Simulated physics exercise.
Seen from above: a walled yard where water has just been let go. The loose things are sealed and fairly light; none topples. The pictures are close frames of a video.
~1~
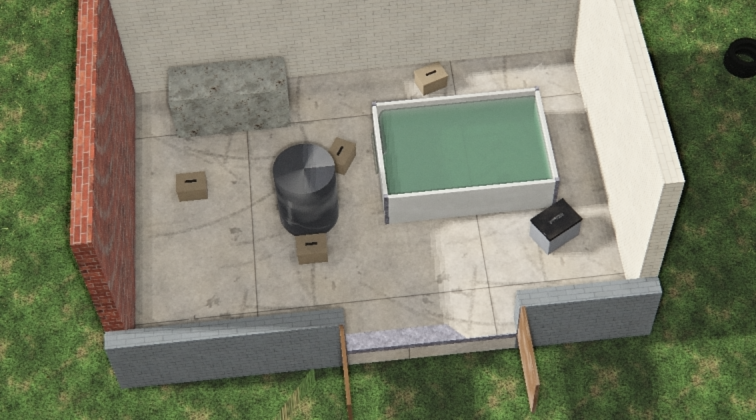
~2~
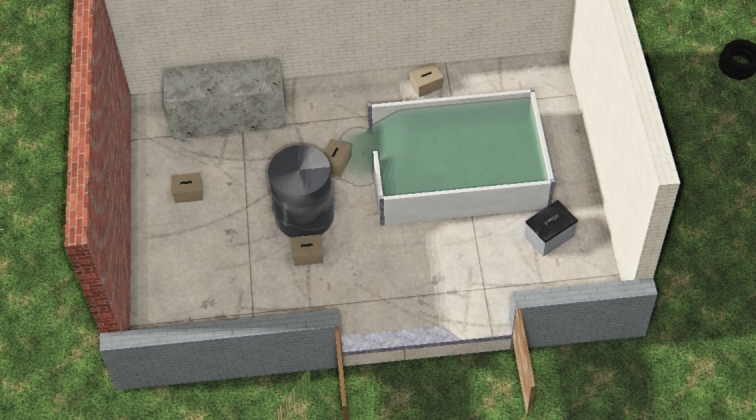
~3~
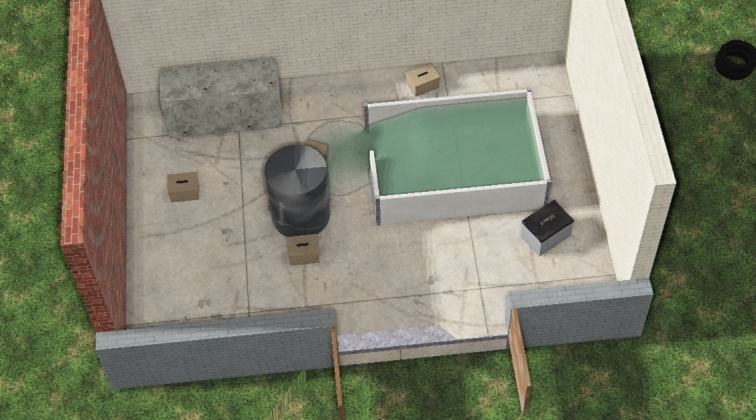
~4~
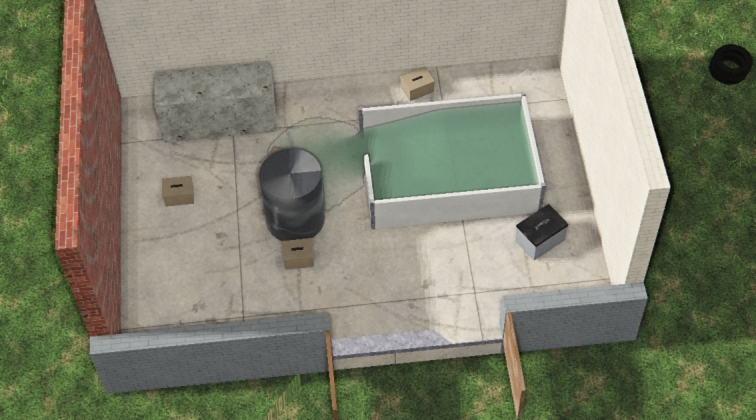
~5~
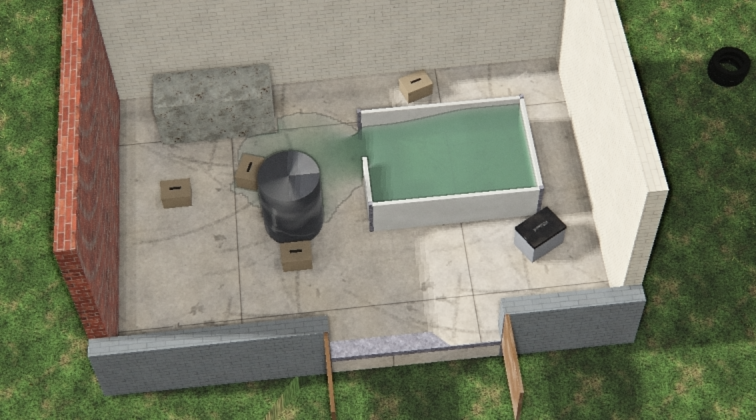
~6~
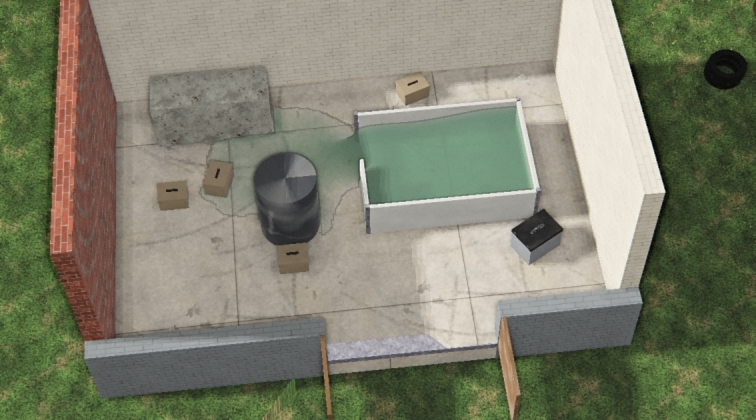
Walled yard seen from above, green water pouring left from a white-walled pool and pushing one cardboard box behind a dark tank.
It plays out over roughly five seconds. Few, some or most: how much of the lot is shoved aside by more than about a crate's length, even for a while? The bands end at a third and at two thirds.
That comes to between one and two thirds.
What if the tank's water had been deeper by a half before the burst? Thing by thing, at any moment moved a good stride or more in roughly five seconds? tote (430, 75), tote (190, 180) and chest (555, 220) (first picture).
In that order: Shifted that much, pushed that far, short of that.
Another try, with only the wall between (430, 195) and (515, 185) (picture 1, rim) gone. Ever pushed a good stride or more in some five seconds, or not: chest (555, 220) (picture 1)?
For that one: Yes.
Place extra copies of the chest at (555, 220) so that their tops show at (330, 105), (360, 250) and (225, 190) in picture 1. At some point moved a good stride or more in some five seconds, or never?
In that order: Yes, short of that, that far or more.
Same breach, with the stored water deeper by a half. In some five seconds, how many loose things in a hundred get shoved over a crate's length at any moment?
Roughly 60 per cent.
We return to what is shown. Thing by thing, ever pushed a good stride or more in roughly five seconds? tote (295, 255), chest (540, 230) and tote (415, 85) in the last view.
One after the other: Under that, less than that, moved that far.
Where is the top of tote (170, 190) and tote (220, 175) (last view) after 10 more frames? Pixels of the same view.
Roughly at (127, 219) and (132, 171).
A moment on, 1 of 5 are well off their spots; 0 afloat.
Next, 2 of 5 are well off their spots; 2 afloat.
Later, 2 of 5 are well off their spots; 2 afloat.
In the end, 3 of 5 are well off their spots, and 3 have been at some point; 3 afloat.
